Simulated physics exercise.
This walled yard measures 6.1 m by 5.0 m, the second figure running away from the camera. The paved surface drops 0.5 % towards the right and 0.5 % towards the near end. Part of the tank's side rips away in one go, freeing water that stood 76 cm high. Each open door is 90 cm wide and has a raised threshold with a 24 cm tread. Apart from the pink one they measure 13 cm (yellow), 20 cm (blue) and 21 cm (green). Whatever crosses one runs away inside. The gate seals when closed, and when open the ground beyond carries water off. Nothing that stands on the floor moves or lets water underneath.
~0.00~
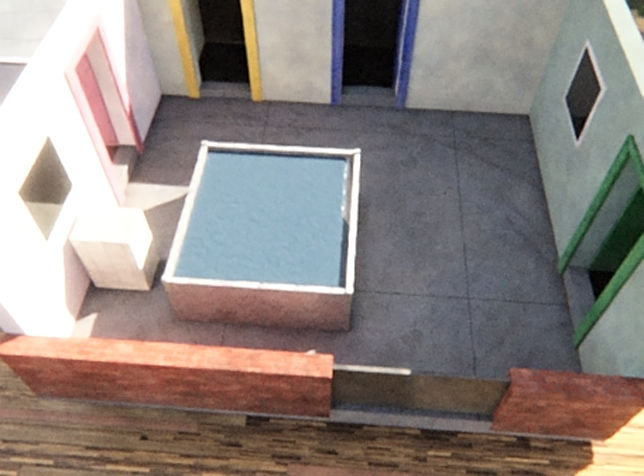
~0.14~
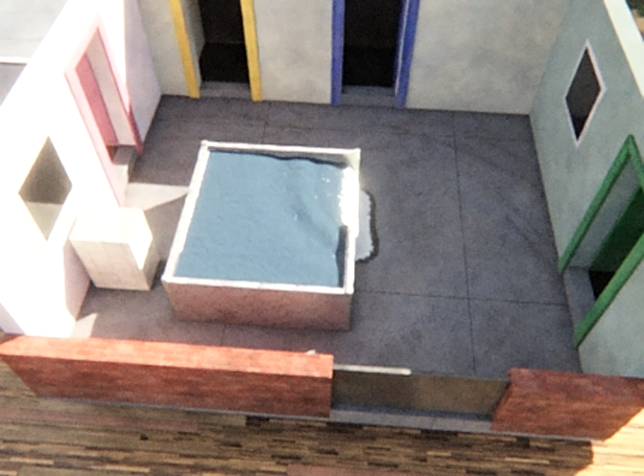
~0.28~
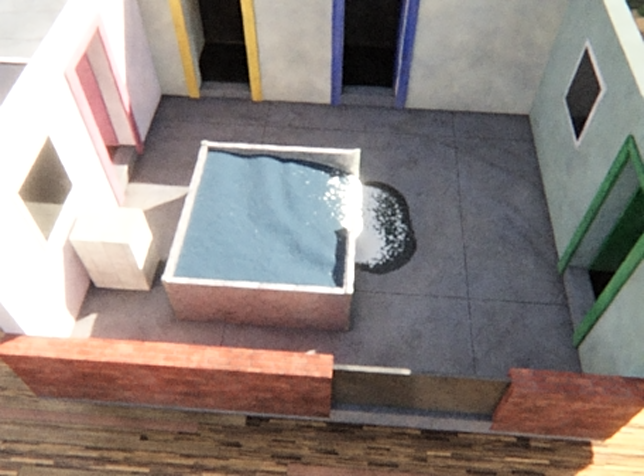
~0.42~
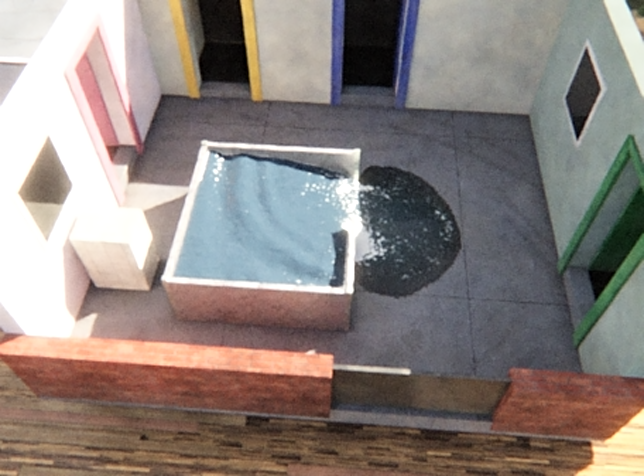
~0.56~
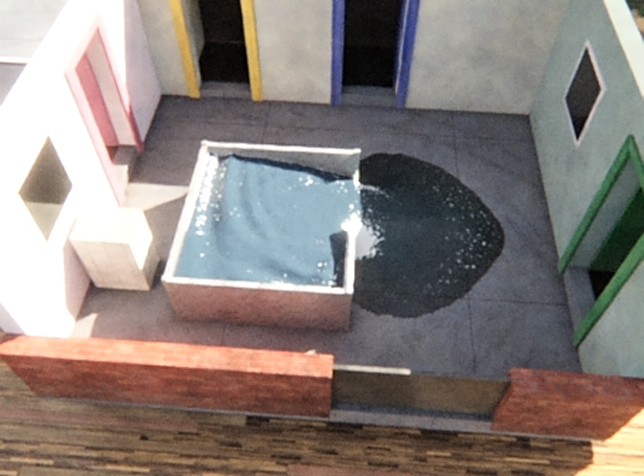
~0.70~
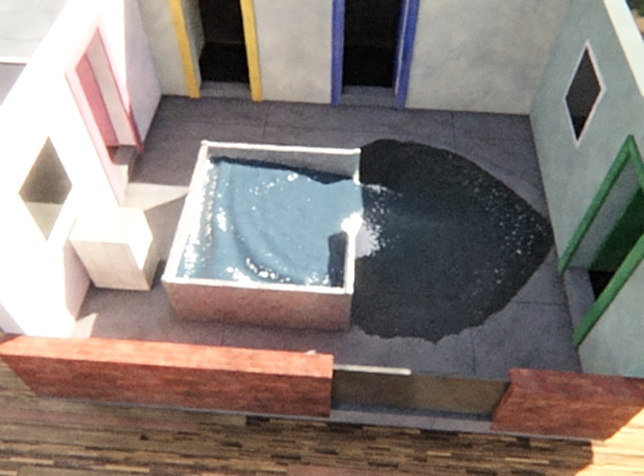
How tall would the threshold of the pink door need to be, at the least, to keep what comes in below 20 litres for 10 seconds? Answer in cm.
At least 11.5 cm or so.
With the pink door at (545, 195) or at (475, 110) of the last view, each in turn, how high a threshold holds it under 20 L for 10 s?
About 30 and 24 cm.
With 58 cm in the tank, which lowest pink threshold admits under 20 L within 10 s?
Some 6.5 cm.
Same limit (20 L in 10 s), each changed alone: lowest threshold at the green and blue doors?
About 23 cm at green and 6.0 cm at blue.
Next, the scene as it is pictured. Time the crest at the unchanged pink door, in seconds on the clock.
At about 5.5 s.
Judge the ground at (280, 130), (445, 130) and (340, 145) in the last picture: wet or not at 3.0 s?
In that order: Not reached, under water, still dry.
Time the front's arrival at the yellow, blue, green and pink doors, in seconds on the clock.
Arrival: Yellow 4.0 s, blue 2.2 s, green 0.9 s, pink 5.0 s.
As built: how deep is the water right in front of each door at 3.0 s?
Depths in cm: Yellow 0, blue 7, green 23, pink 0.
After 1.4 s water covers 40 % of the floor, deepest (42 cm) near (361, 220); it has not reached the pink door.
After 3.0 s water covers 45 % of the floor, deepest (34 cm) near (575, 392); it has not reached the pink door.
After 10.0 s water covers 95 % of the floor, deepest (21 cm) near (289, 386); 14 cm at the pink door, 0 litres in over its 20 cm threshold.
At the pink door as built, the water arrived by 4.9 s and peaked near 17 cm at 5.4 s.
Run again over the same 10 s with other heights there, 33 litres in over 10 cm, 8 litres over 13.5 cm. The limit of 20 litres is kept from about 11.5 cm up.
